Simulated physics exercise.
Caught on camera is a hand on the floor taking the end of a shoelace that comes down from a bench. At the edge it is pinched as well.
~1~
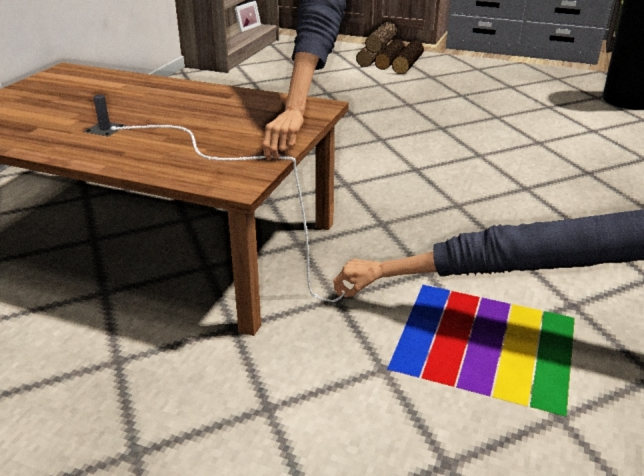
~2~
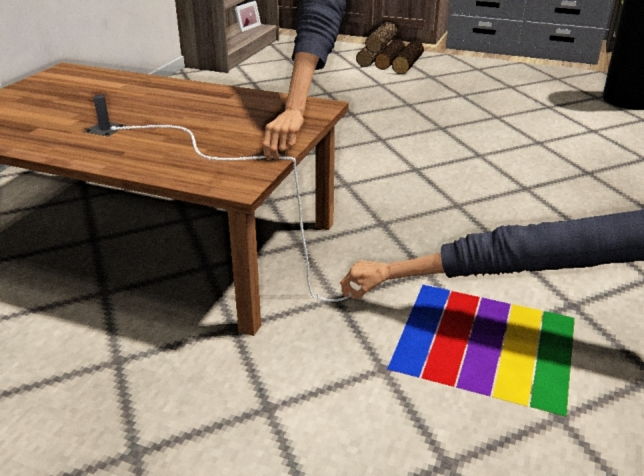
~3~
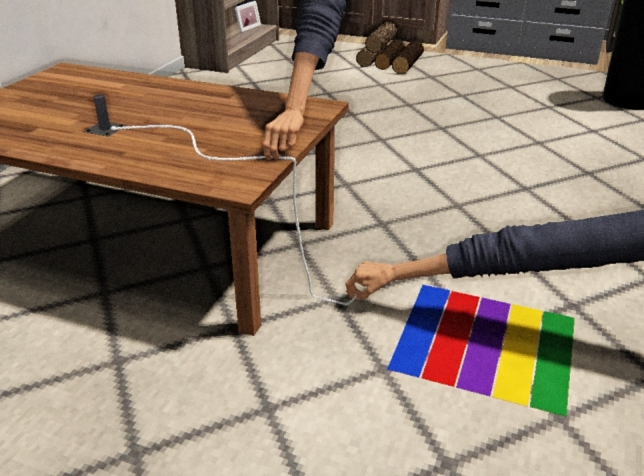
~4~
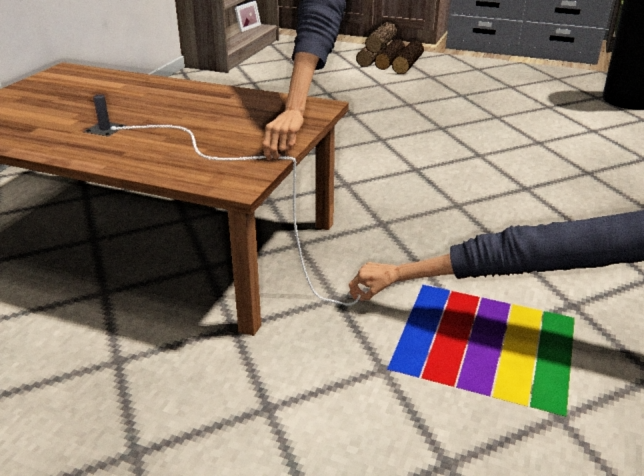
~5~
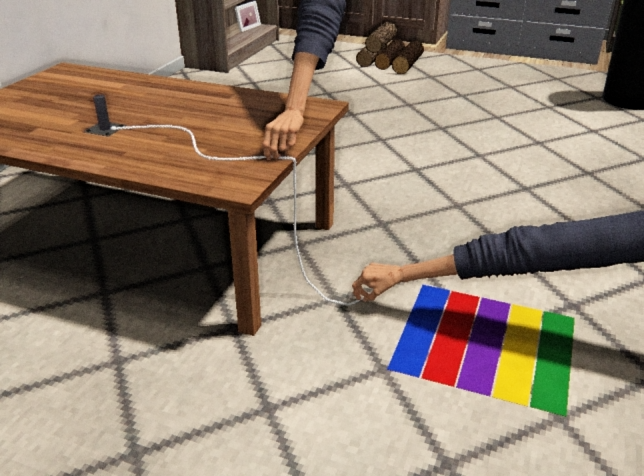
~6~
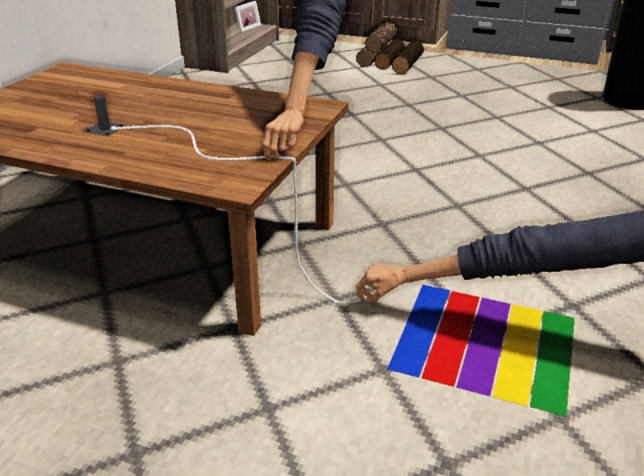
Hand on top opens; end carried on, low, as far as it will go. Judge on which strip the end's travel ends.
Its travel ends on the purple strip.
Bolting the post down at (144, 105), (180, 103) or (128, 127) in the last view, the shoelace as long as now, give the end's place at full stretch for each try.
Around (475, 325), then (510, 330), then (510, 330).
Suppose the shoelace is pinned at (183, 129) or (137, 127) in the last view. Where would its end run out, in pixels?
The places are (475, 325) and (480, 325).
A little later, end near (434, 315); over blue.
Next, end near (467, 322); over red.
When it is tight, end near (487, 327); over purple. It gets as far as the purple strip.
